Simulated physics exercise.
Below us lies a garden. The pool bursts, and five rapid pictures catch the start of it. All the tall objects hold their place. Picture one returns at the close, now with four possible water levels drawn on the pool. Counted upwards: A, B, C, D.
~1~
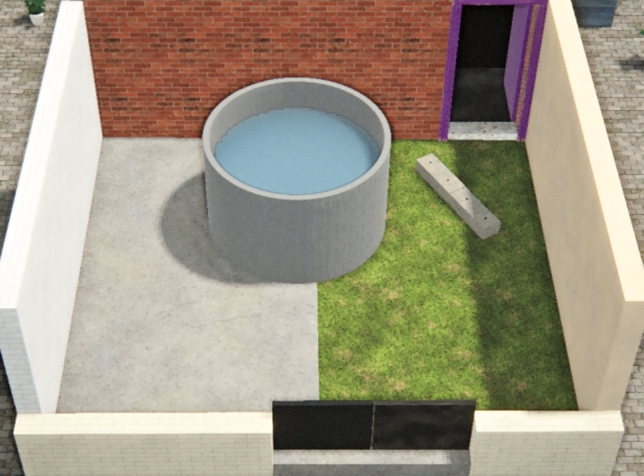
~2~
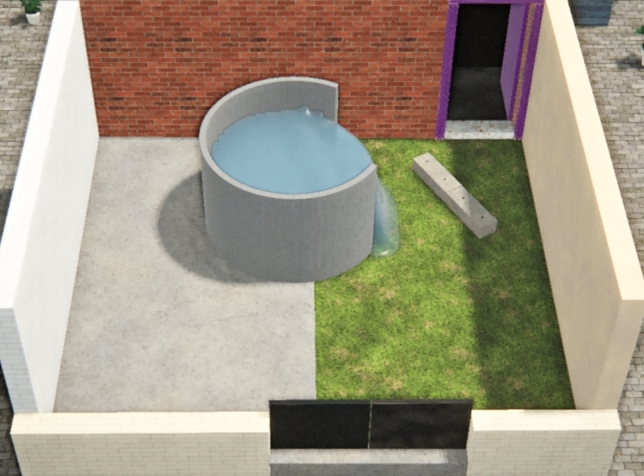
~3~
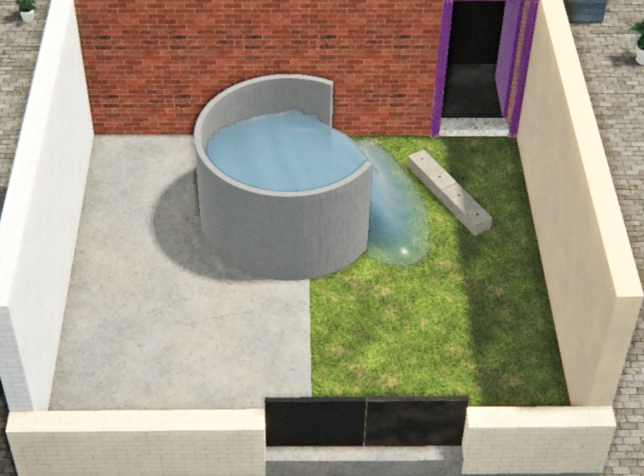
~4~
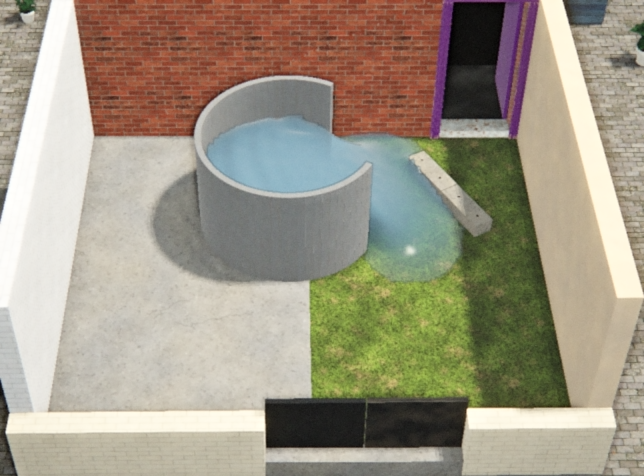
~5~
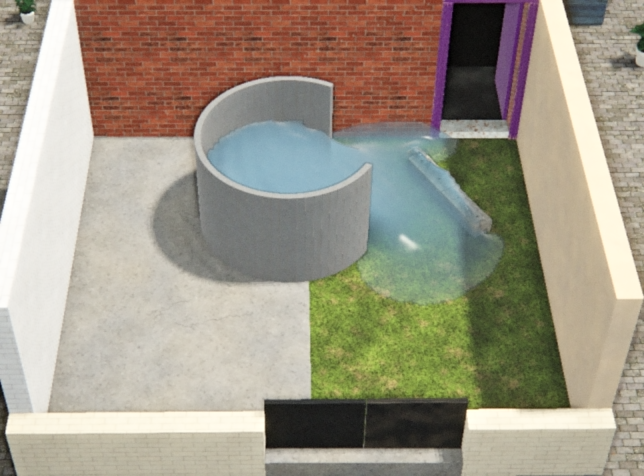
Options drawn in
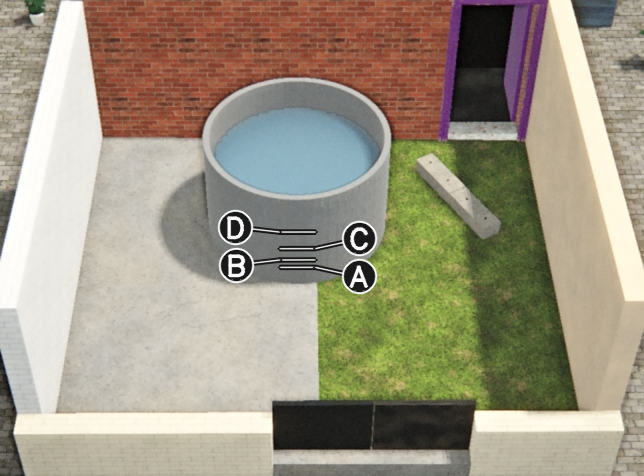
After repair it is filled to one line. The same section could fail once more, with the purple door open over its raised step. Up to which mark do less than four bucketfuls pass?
The limit is B.
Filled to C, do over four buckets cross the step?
Yes, it does.
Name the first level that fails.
C it is.
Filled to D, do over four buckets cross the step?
Yes.
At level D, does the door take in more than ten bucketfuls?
Yes, it does.
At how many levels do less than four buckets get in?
Two of them.
On the marked copy, A at (297, 267); B at (297, 259); C at (297, 248); D at (297, 232); from the bottom up A, B, C, D.
Choosing A, nothing gets over.
Choosing B, a bucket or two gets in.
Choosing C, about 9 bucketfuls get in.
Choosing D, dozens of bucketfuls pour in.
